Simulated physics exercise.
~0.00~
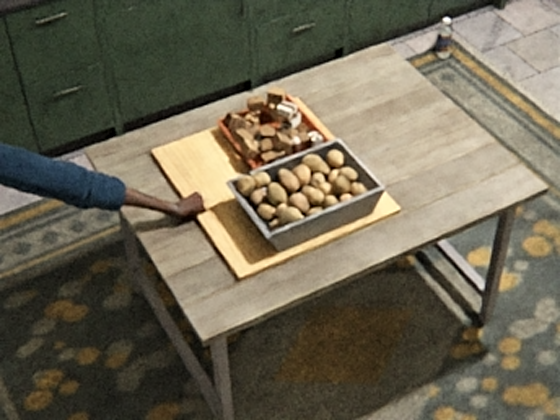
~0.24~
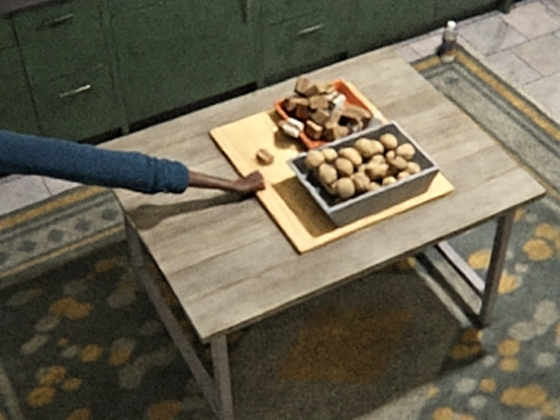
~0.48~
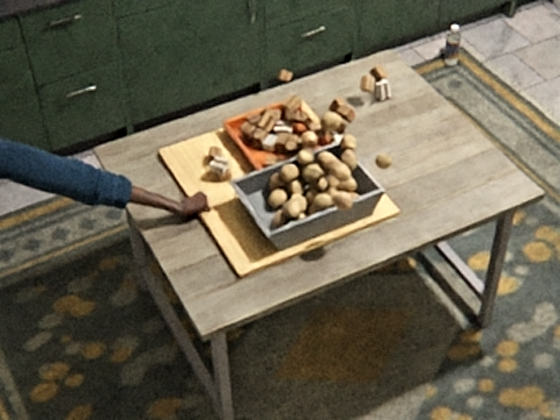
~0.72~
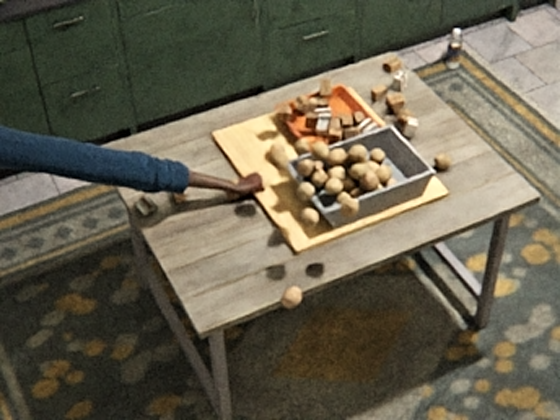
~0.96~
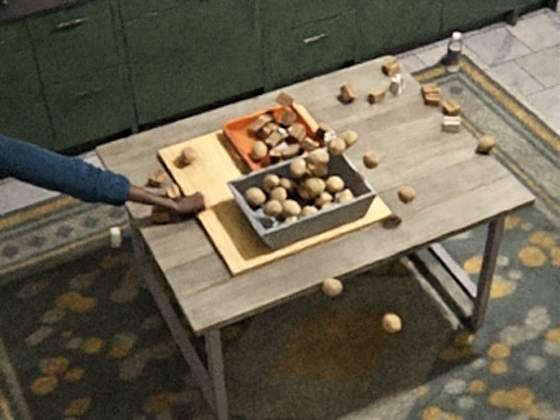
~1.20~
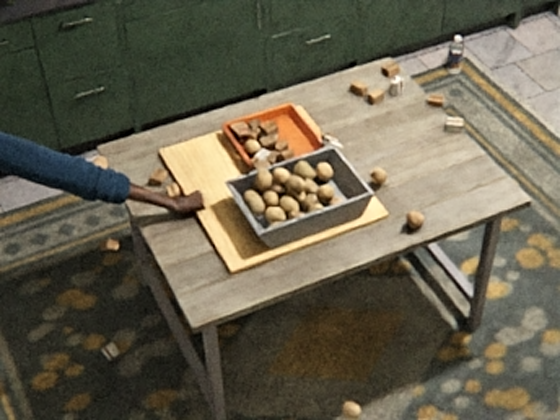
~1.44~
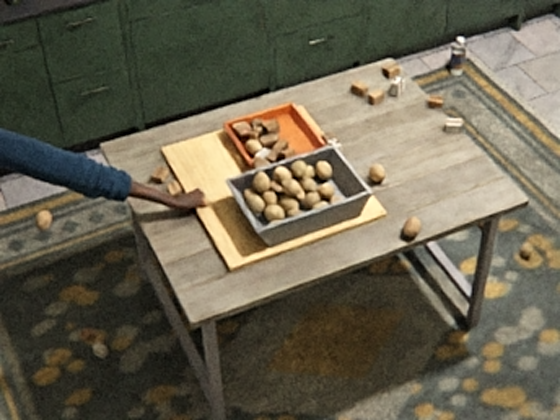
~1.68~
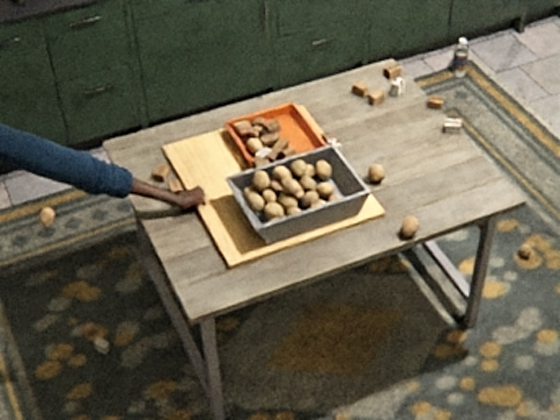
An arm in a blue sleeve reaches from the left to grip a pale wooden board on a grey plank table, seen from above in a room with green cabinets and a patterned rug. On the board, an orange box of small brown parcels sits behind a grey box of potatoes. The hand pushes the board right and pulls it back, then does so again, and parcels and potatoes spill over the walls, some dropping to the floor. The board stops near its starting place, with the orange box much emptier, the grey one still holding most potatoes, and stray pieces scattered around.
